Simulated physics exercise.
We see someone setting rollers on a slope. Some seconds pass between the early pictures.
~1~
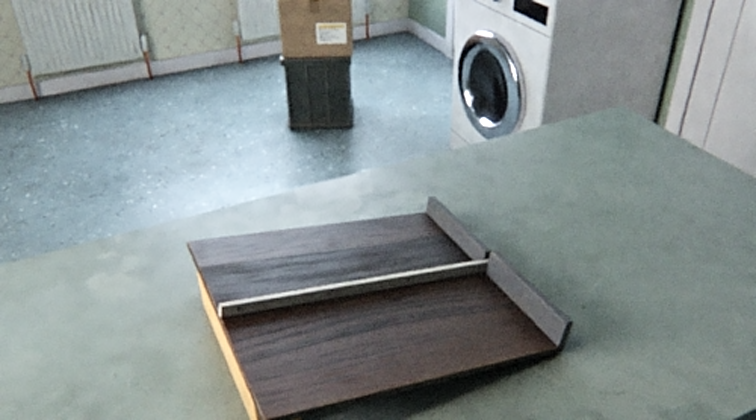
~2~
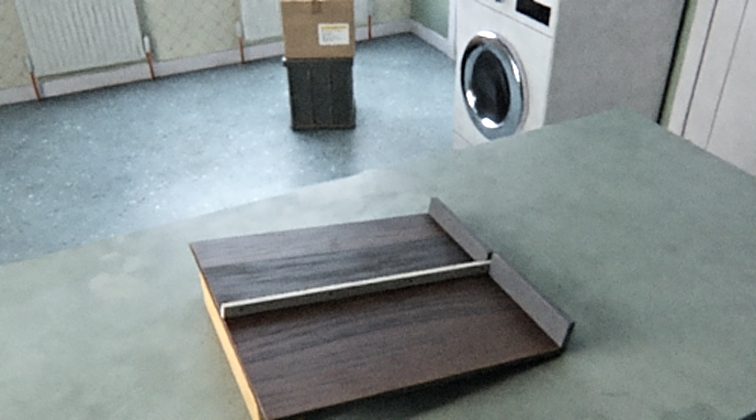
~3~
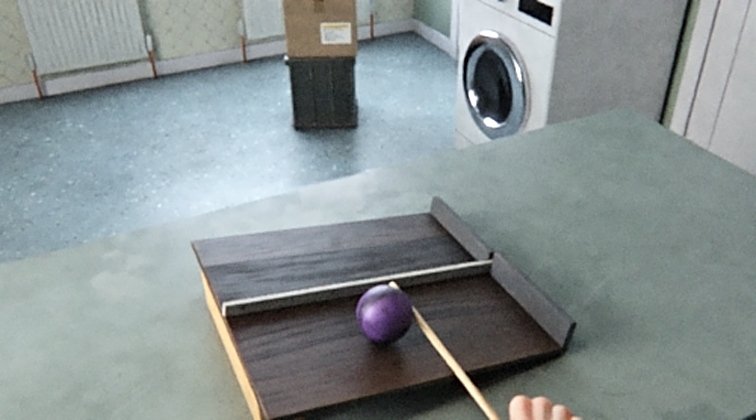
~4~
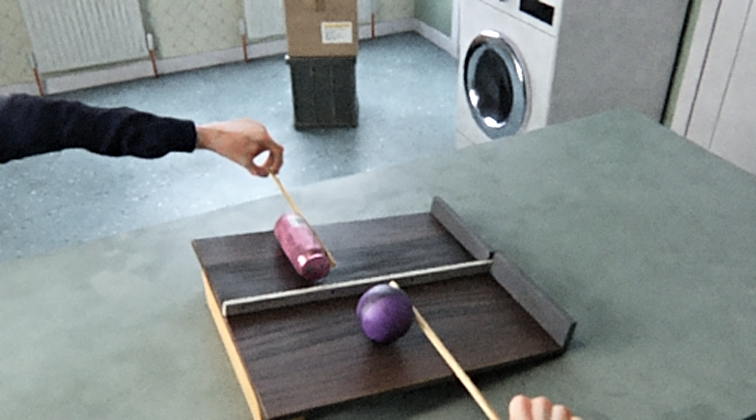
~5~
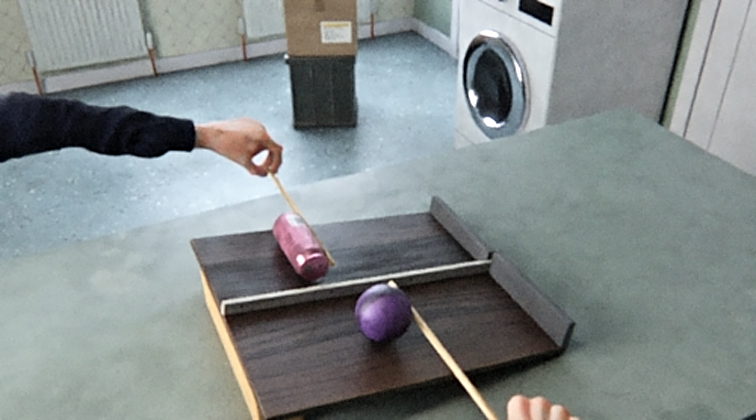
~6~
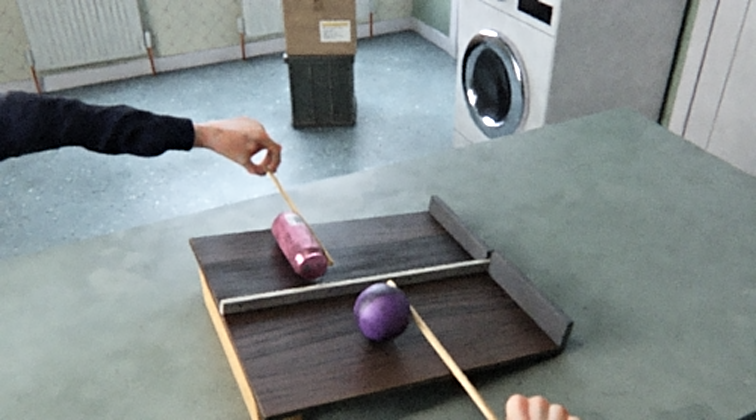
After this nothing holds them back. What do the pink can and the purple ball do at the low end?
The pink can stops on the board; the purple ball stops on the board.
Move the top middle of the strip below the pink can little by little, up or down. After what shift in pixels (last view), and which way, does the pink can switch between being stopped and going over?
About 8 pixels down.
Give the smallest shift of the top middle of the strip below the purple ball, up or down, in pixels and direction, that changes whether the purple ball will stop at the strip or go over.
About 12 pixels down.
Then, 0.36 s past the last view, pink can rolling on the board near (331, 240); purple ball rolling on the board near (420, 307).
Then, 0.60 s past the last view, pink can rolling on the board near (392, 233); purple ball rolling on the board near (491, 293).
Finally, the pink can gets caught, near (444, 226); the purple ball gets caught, near (506, 291).
